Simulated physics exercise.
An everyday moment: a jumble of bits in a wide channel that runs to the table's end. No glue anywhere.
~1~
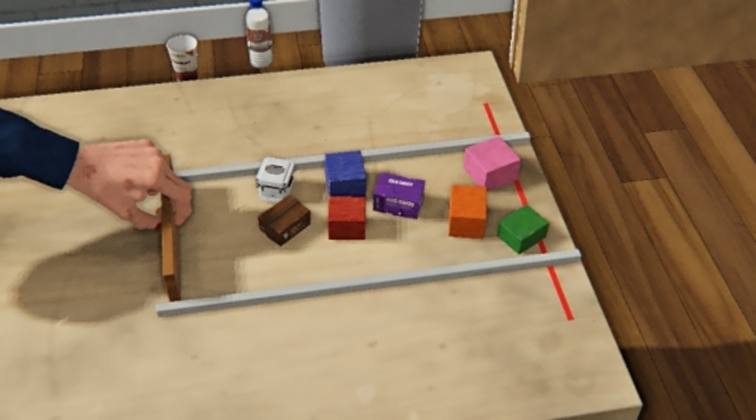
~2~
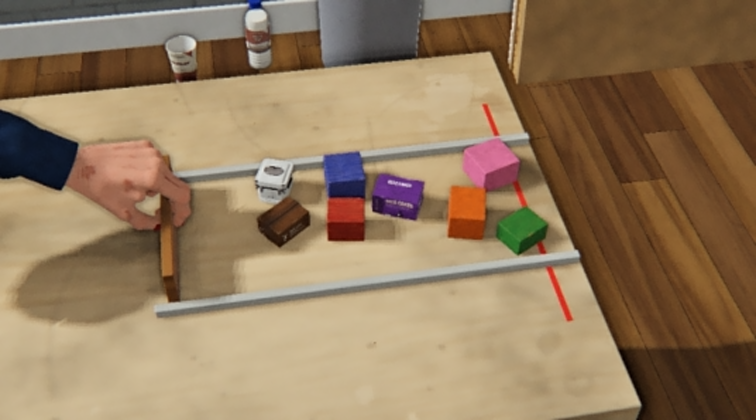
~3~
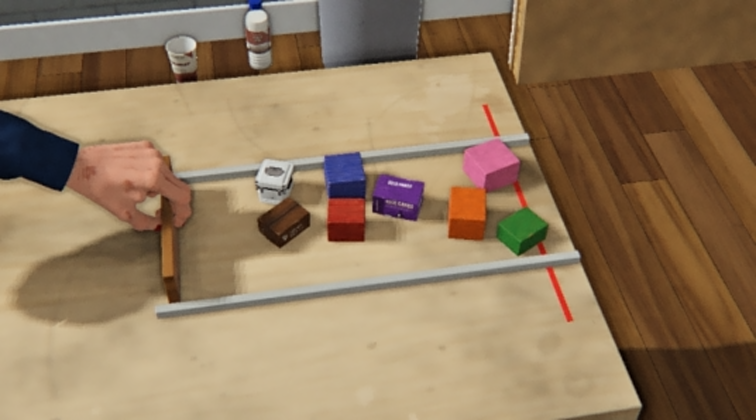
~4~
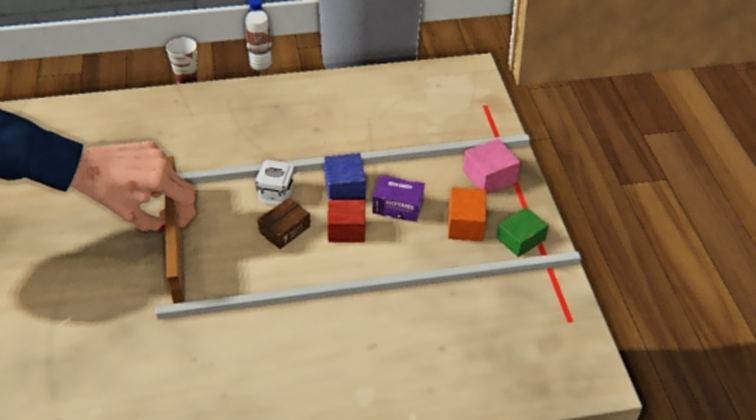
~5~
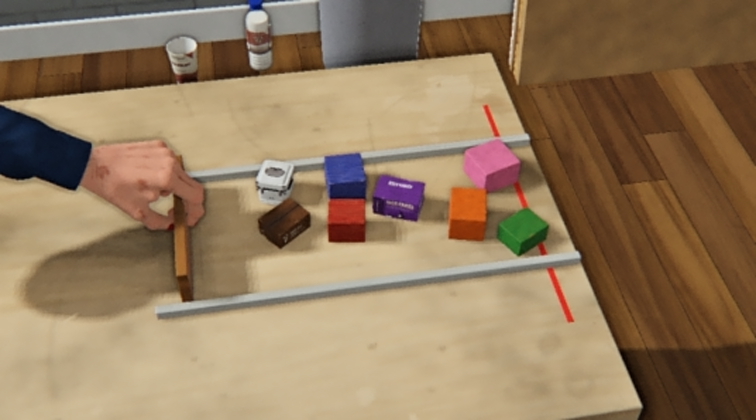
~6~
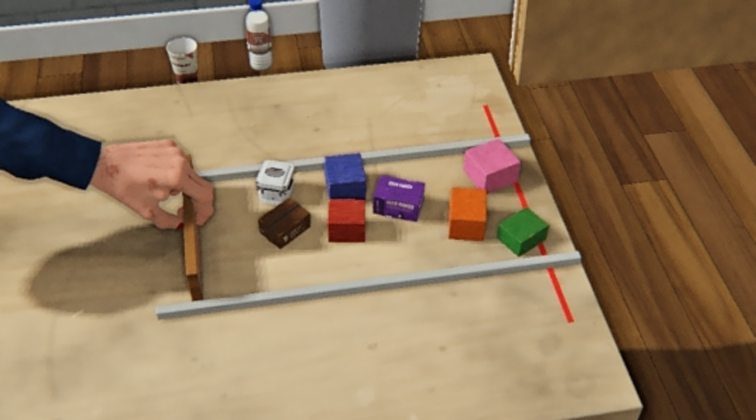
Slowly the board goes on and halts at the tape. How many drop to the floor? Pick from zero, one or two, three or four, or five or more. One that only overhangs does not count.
Outcome: The number that fall off is five or more.
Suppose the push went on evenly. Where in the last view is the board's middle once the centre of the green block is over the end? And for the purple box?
Its middle is around (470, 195) and around (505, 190).
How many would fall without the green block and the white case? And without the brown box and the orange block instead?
First 3, then 3.
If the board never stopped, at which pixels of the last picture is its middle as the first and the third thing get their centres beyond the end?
Its middle is around (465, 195) and later (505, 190).
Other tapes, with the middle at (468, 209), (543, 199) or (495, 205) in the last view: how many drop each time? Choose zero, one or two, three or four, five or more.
In that order: None; more than four; just one or two.
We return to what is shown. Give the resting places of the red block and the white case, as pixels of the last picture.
About (557, 208), and the other about (523, 151).
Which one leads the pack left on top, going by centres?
The red block.
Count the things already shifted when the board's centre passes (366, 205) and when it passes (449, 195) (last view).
6 and 8.
A little later, none off yet; green block at rest near (523, 232); pink block at rest near (491, 167); orange block at rest near (468, 214).
Next, none off yet; green block at rest near (523, 232); pink block at rest near (491, 167); orange block shifted a little near (479, 218).
Later still, none off yet; green block shifted about its own width near (574, 232); pink block shifted about its own width near (549, 164); orange block shifted well along near (541, 220).
When it is over, the number that fall off is five or more; down, blue block, purple box, orange block, pink block and green block.
